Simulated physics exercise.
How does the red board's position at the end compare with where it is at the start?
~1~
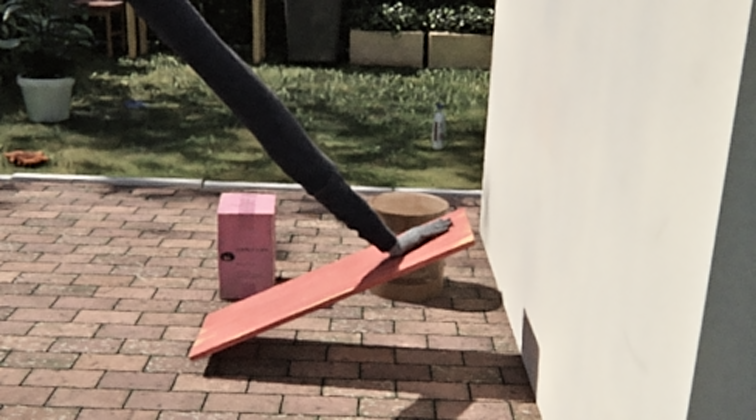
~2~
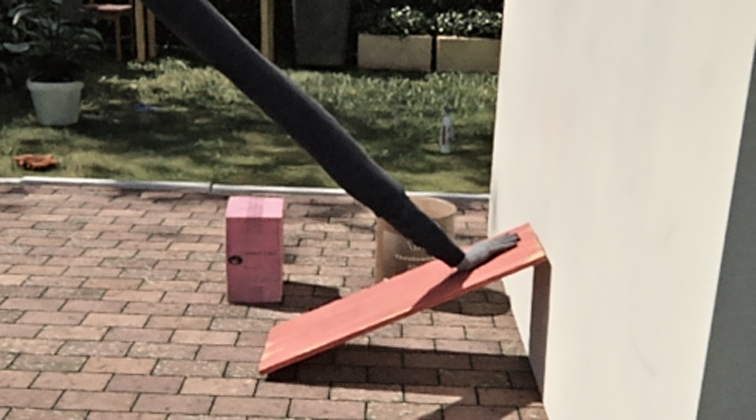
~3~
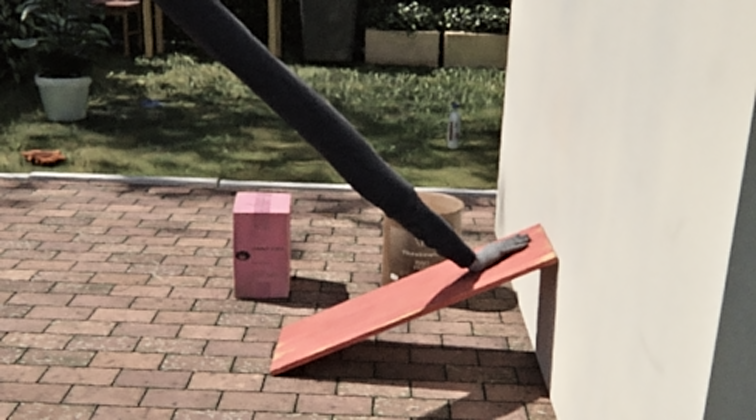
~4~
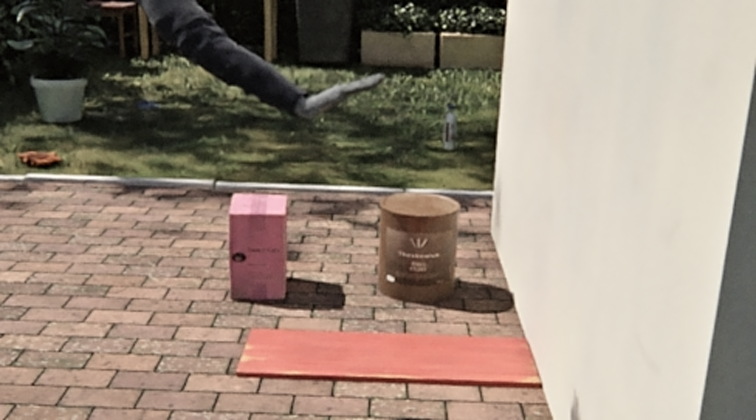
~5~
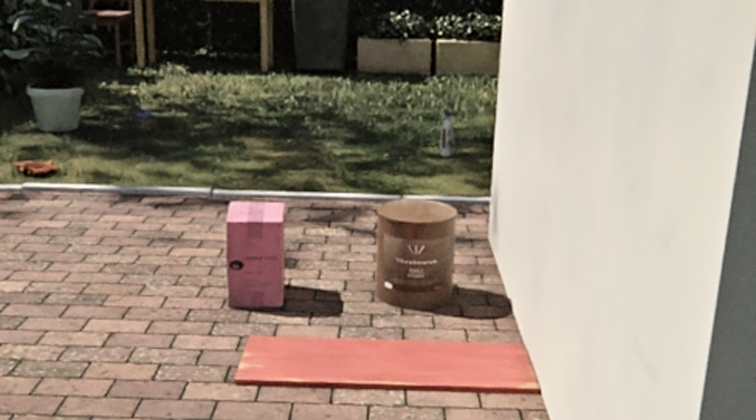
At the start the red board is held at a slant with its right end raised, but at the end it lies flat on the bricks, lower and a little farther right, with its right end at the foot of the wall.
